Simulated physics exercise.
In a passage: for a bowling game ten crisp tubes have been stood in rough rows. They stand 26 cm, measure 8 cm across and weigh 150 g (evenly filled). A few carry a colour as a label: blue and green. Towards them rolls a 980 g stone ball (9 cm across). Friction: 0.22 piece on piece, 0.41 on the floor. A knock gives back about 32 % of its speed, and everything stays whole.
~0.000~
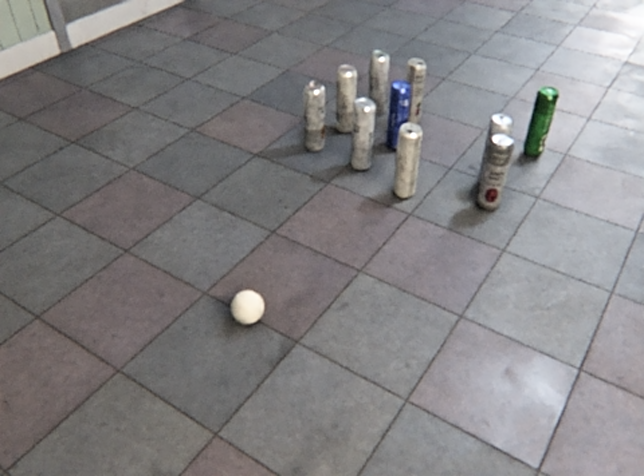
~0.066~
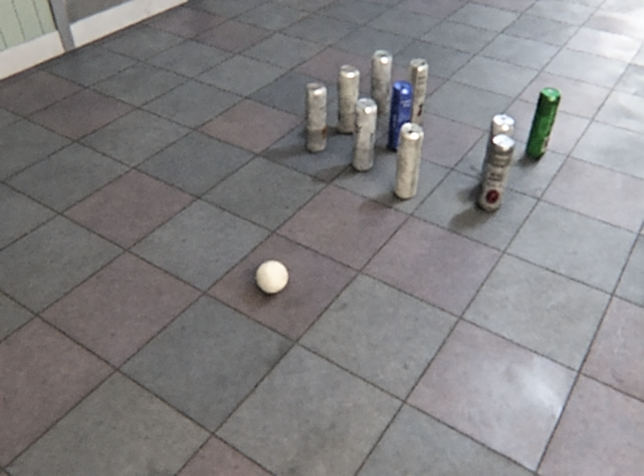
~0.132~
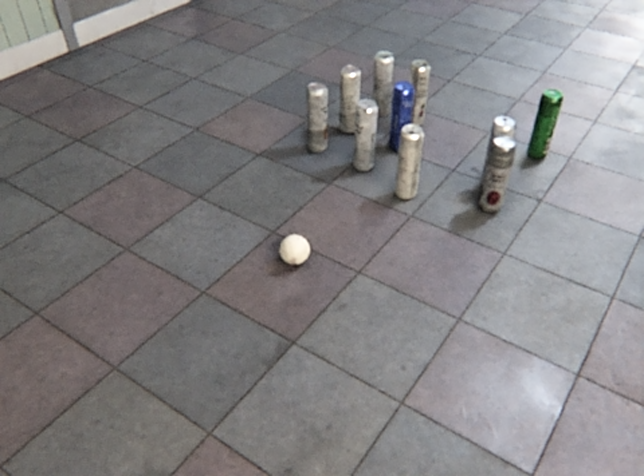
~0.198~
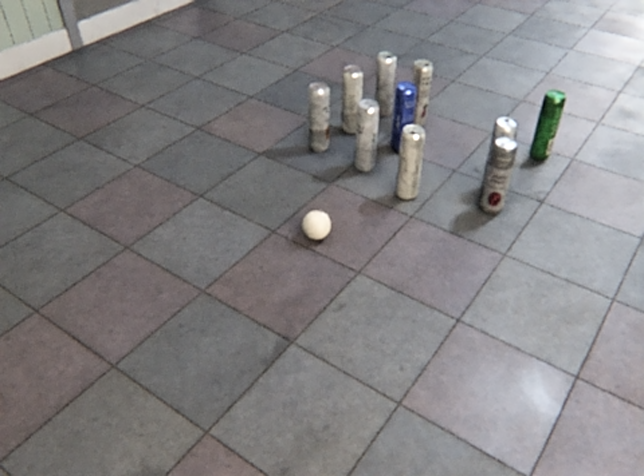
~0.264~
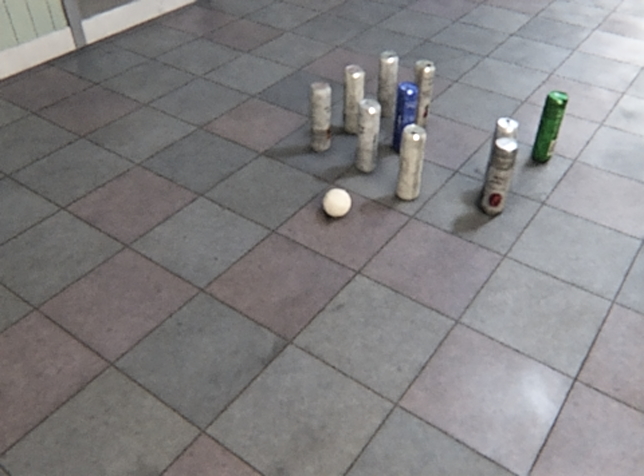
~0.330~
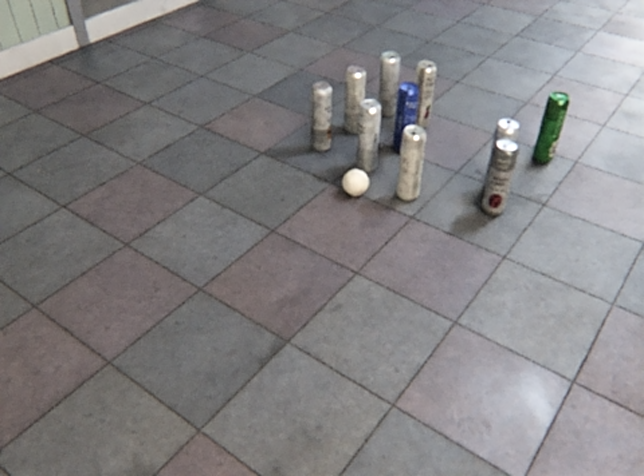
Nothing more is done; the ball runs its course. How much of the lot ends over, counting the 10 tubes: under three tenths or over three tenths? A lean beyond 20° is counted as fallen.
The part is upwards of three tenths.
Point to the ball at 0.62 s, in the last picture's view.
Around (419, 119).
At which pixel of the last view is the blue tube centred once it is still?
Near (447, 108).
After 0.48 s, ball still moving; 1 of the 10 tubes over; blue tube leaning 6°.
After 0.62 s, ball still moving; 2 of the 10 tubes over; blue tube leaning 71°.
After 0.90 s, ball still moving; 4 of the 10 tubes over; blue tube lying flat.
At rest (1.5 s), ball rolling away; 4 of the 10 tubes over; blue tube lying flat; green tube unmoved. That is 40 per cent. As the last picture would show them, middles, blue tube near (447, 107), green tube near (550, 129).
